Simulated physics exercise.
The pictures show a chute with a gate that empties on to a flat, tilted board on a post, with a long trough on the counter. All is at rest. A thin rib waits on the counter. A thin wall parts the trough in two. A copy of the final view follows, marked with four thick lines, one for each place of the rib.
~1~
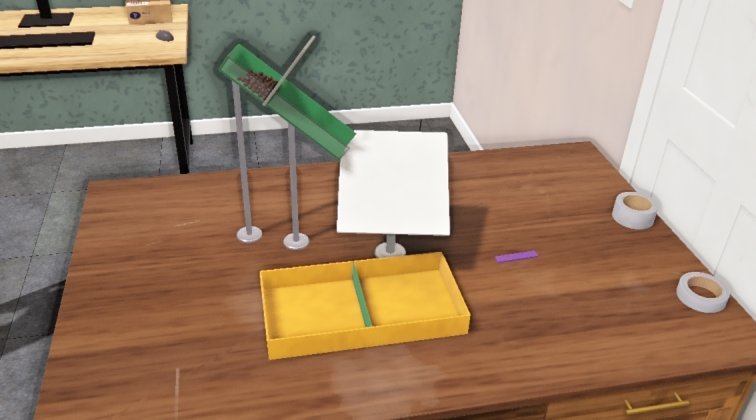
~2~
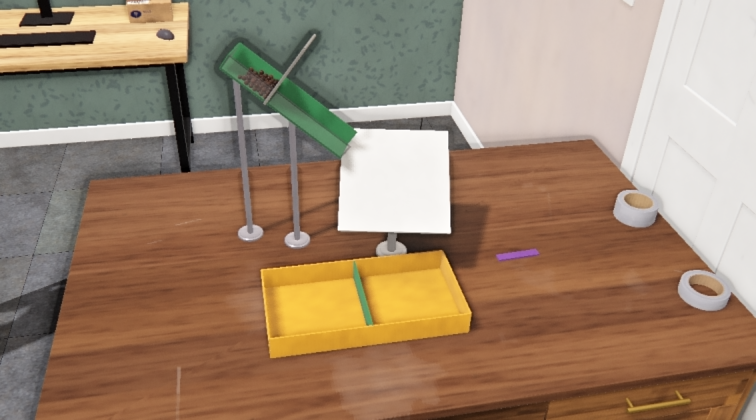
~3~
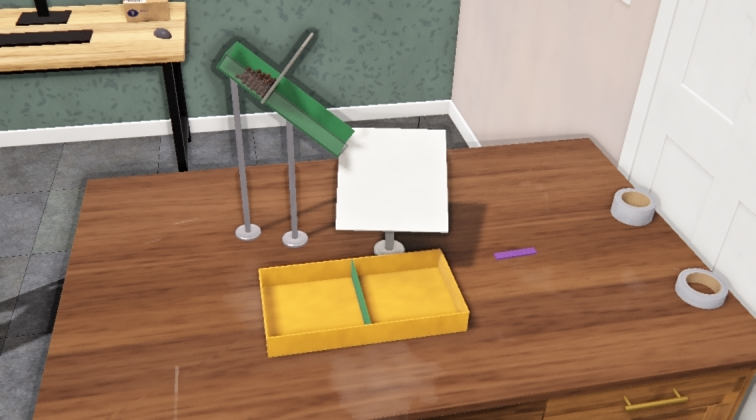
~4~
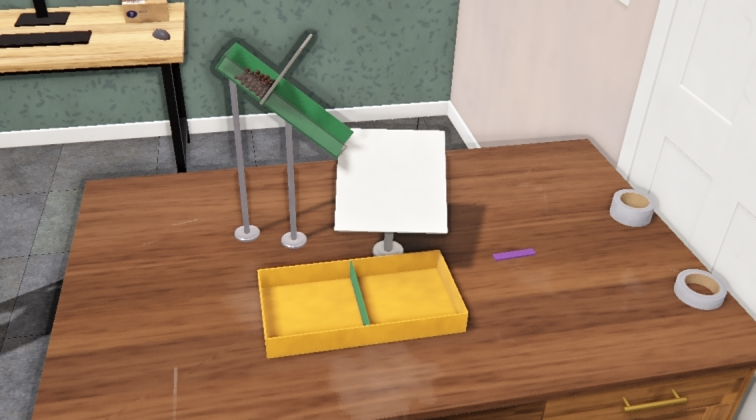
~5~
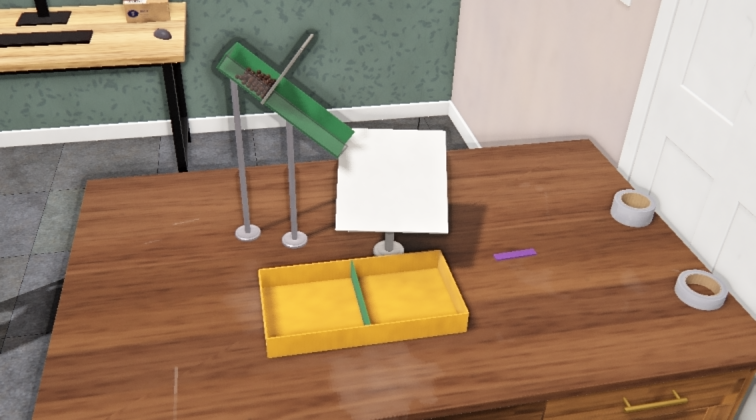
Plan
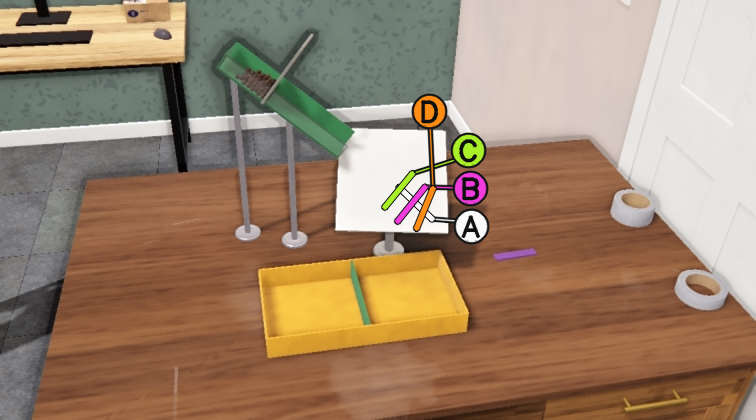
In this clip, a green chute holding small brown balls behind a gate stands above a tilted white board and a divided yellow trough on a wooden counter, near a purple strip. Nothing moves apart from slight shifts in the view.
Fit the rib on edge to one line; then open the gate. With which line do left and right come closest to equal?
Best: C.
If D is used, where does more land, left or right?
The right half.
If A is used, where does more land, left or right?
More lands on the right.
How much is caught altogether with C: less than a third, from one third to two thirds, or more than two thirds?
More than two thirds.
On the marked copy, line A from (399, 187) to (432, 219); line B from (425, 187) to (397, 221); line C from (412, 173) to (384, 207); line D from (432, 188) to (416, 228).
With A, of what is caught, a small share in the left half, all but a few in the right.
With B, of what is caught, a small share in the left half, the bulk in the right.
With C, of what is caught, close to half in the left half, close to half in the right.
With D, of what is caught, a small share in the left half, all but a few in the right.
